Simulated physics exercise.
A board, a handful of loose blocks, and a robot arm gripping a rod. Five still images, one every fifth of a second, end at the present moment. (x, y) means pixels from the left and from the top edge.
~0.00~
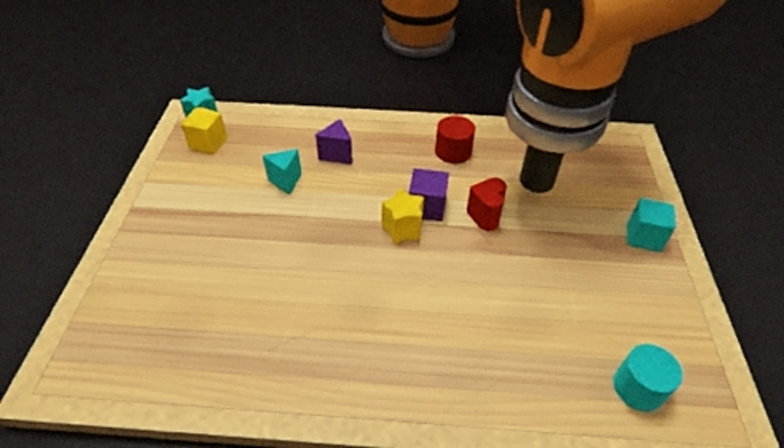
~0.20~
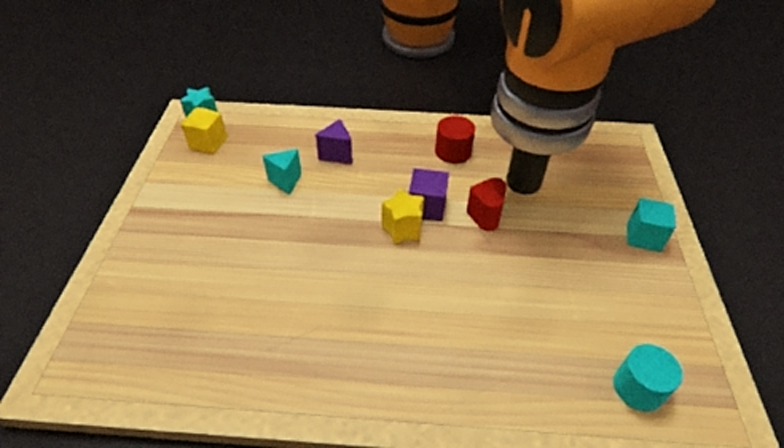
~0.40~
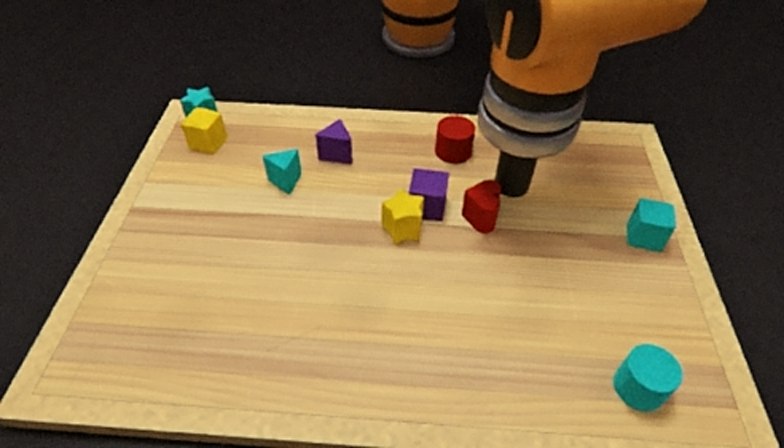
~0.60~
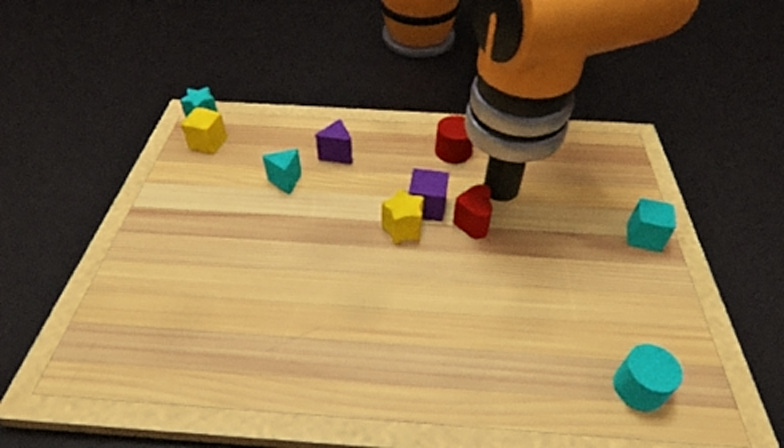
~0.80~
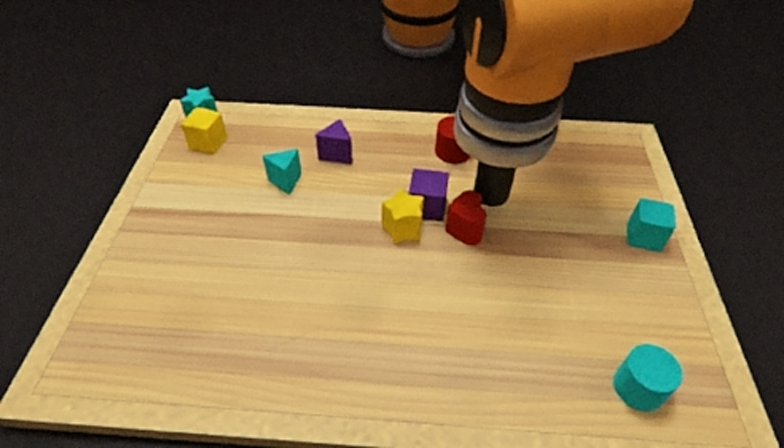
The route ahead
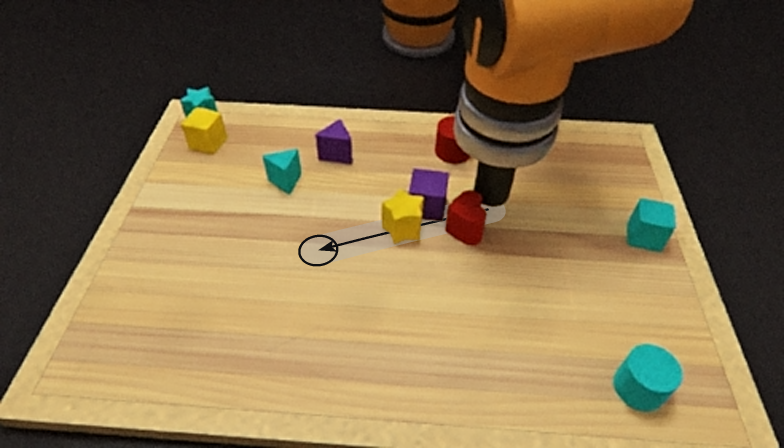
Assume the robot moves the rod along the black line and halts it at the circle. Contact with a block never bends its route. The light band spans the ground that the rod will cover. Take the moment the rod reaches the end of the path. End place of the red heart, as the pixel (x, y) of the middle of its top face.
Roughly at (439, 222).
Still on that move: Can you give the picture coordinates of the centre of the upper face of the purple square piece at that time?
Near (391, 179).
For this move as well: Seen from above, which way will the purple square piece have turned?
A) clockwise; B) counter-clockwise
The answer is A.
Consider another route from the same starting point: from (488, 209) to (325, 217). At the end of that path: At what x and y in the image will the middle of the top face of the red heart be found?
In the picture, it is at (444, 209).
Path on the board, in a line from (488, 209) to (318, 250).
On the path given first. One third of the way, rod at (434, 207); yellow star at (397, 207); purple square piece at (407, 179), turned 25° clockwise; red heart at (444, 221), turned 95° anticlockwise.
Two thirds of the way, rod at (375, 221); yellow star at (342, 221), turned 30° anticlockwise; purple square piece at (391, 179), turned 70° clockwise; red heart at (439, 222), turned 115° anticlockwise.
At the end, rod at (316, 235); yellow star at (279, 237), turned 30° anticlockwise; purple square piece at (391, 179), turned 70° clockwise; red round block in place; red heart at (439, 222), turned 115° anticlockwise.
